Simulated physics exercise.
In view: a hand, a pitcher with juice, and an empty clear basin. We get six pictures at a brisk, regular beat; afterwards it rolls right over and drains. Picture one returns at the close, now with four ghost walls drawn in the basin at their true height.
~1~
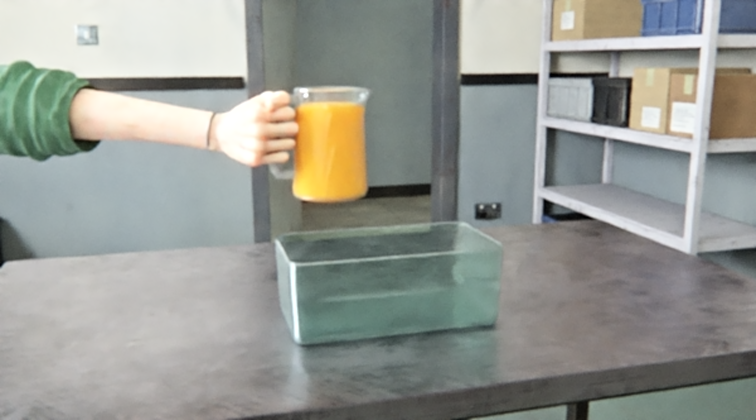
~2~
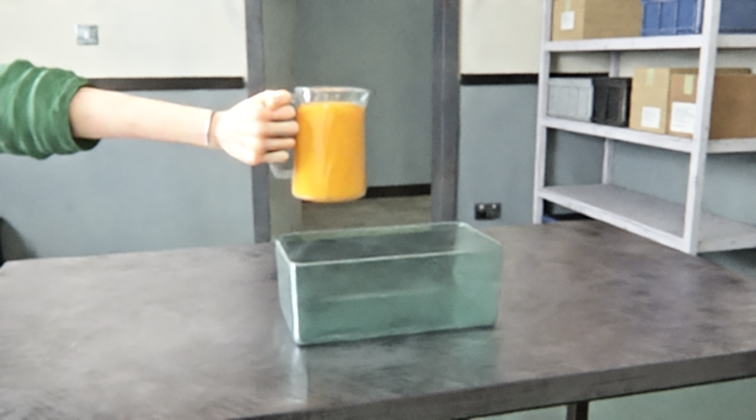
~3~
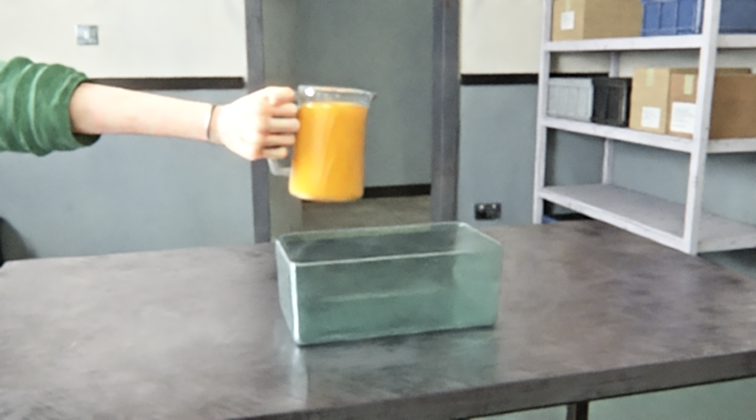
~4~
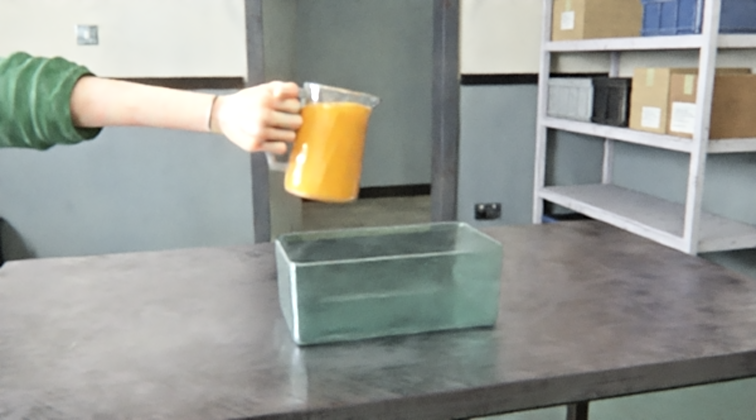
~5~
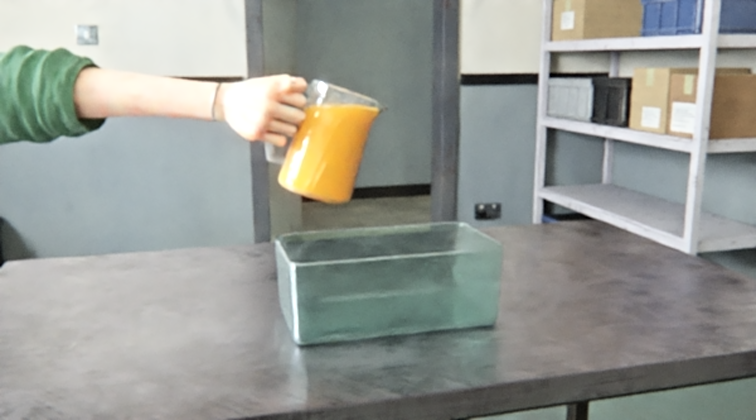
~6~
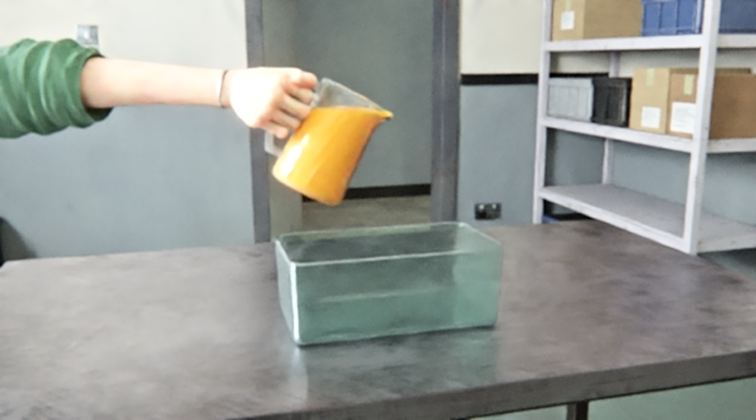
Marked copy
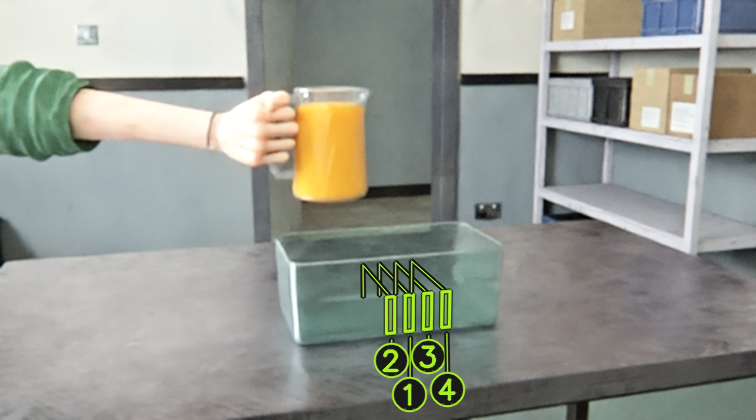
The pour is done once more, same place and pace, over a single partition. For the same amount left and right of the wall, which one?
The answer is slot 4.
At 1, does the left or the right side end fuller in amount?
More ends on the right.
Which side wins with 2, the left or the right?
The right one.
On the marked copy, 1 at (410, 337); 2 at (391, 339); 3 at (428, 335); 4 at (446, 333).
With 1, about 3 % ends left of the wall and 94 % right of it.
With 2, about 2 % ends left of the wall and 95 % right of it; 3 % is lost outside.
With 3, about 16 % ends left of the wall and 82 % right of it.
With 4, about 41 % ends left of the wall and 57 % right of it.
